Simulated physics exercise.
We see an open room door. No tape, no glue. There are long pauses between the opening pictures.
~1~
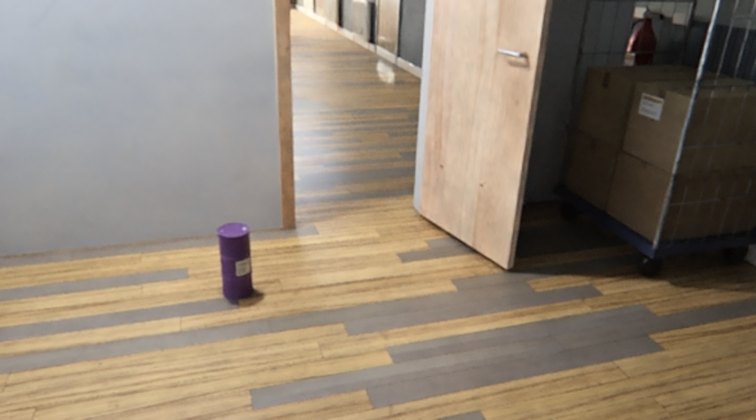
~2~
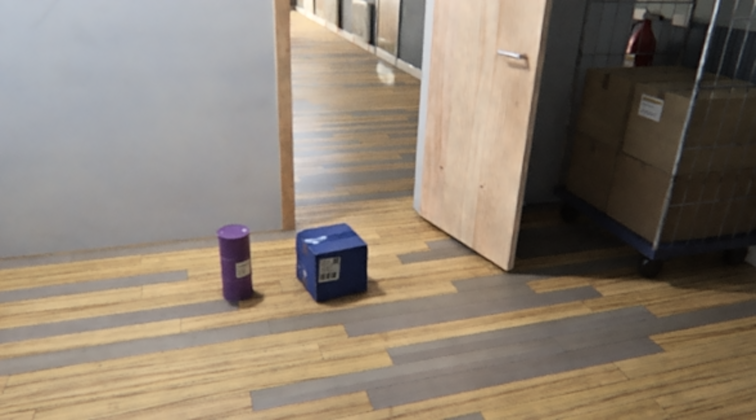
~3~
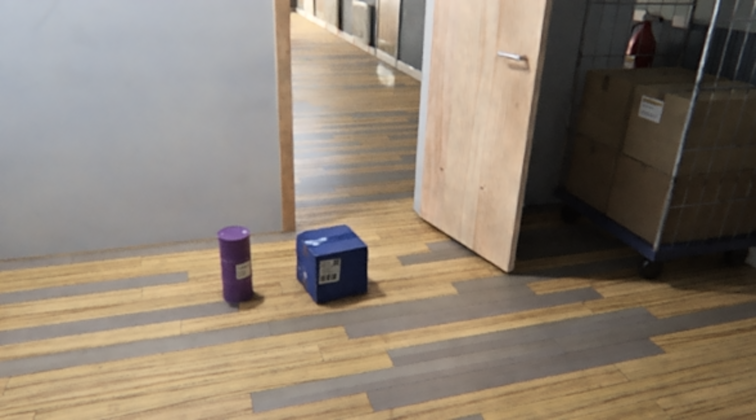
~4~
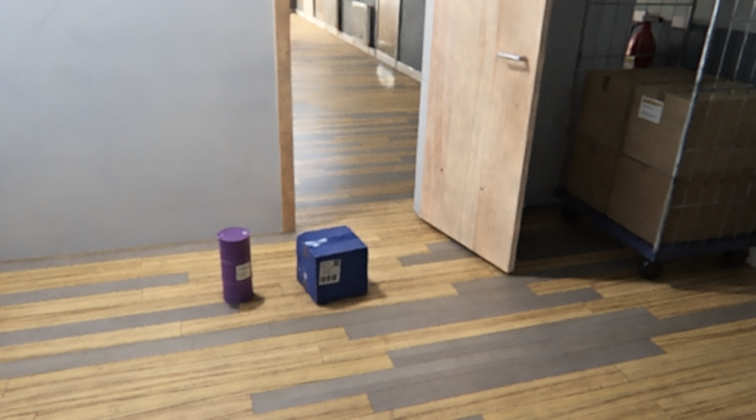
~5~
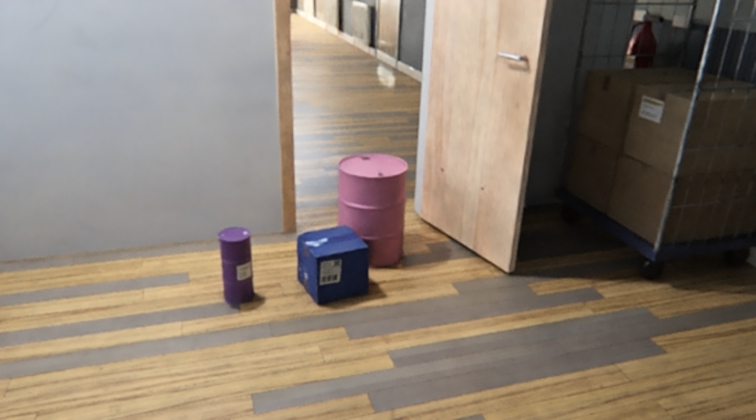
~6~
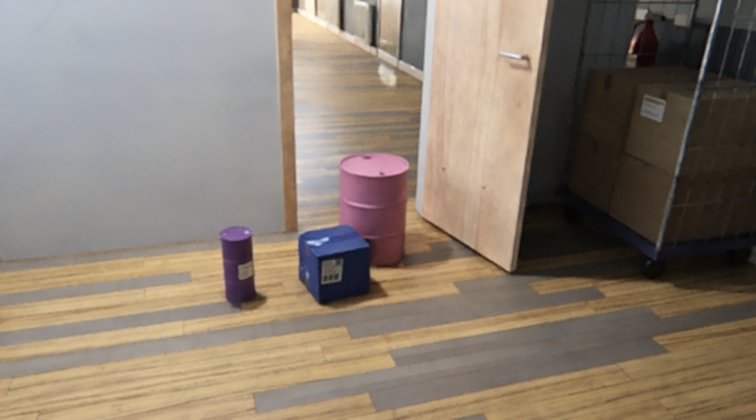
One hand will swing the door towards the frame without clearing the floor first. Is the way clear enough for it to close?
In the end the door jams.
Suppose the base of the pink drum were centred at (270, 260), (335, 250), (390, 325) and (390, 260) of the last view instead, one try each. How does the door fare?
First try: It closes; second try: It stops short; third try: It reaches the frame; fourth try: It is blocked.
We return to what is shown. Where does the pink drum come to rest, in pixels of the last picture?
Around (354, 206).
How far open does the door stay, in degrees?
Some 50° open.
Then, 0.60 s on from there, open by 86°.
Then, 0.90 s on from there, open by 66°.
Then, 1.20 s on from there, open by 51°; pink drum shifted a little near (359, 207).
In the end, open by 48°; all 3 unmoved. At the end, from the last picture's camera, pink drum near (354, 206).
